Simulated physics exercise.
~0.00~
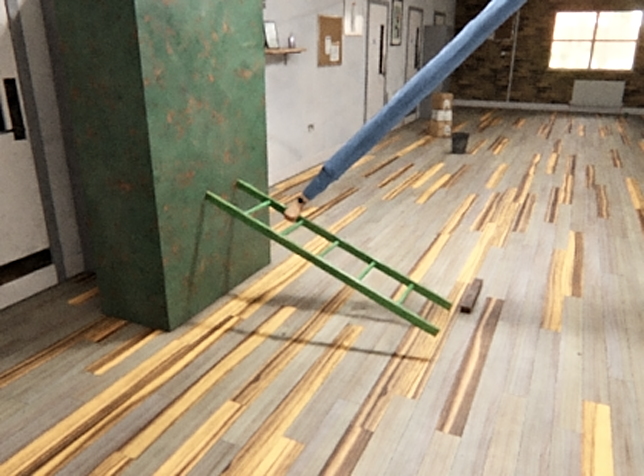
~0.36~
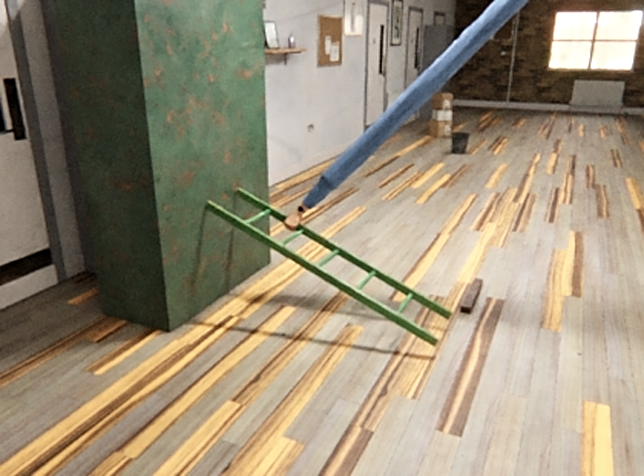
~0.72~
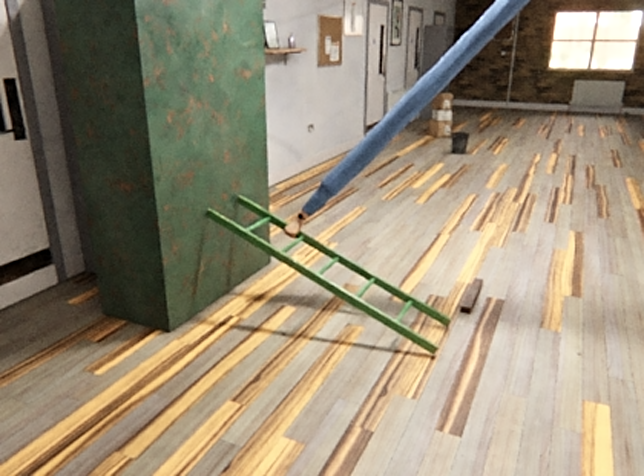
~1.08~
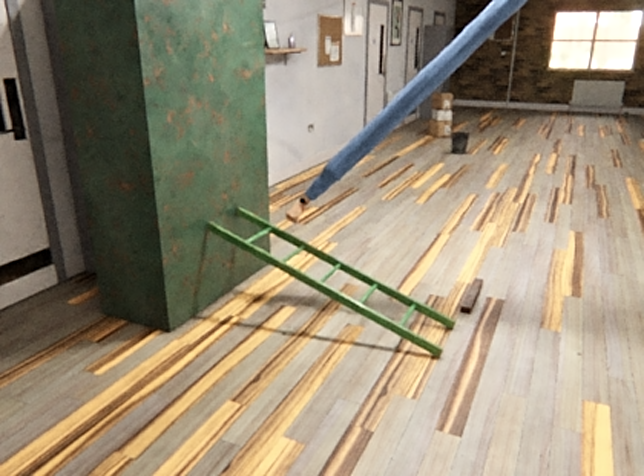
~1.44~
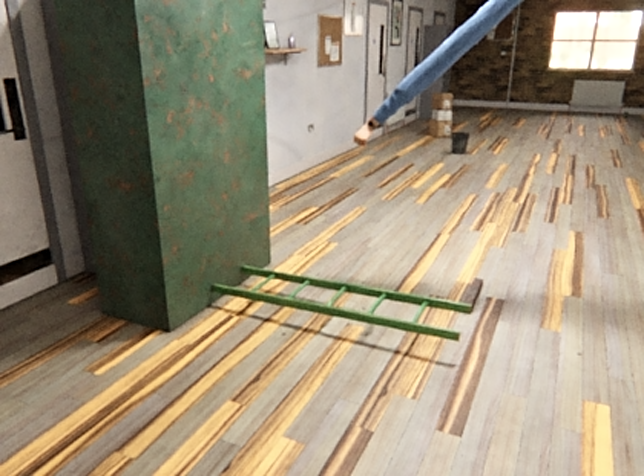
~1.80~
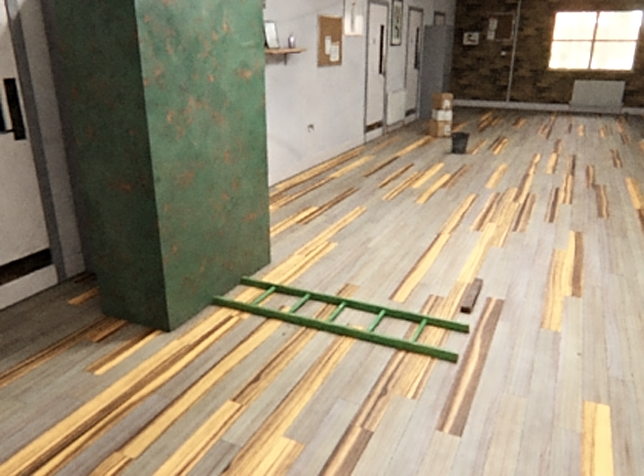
In a room with a wood-plank floor, a hand in a blue sleeve lowers a green ladder slightly against a green cupboard, near a small batten, then lets go and withdraws; the ladder slips down and ends lying on the floor.
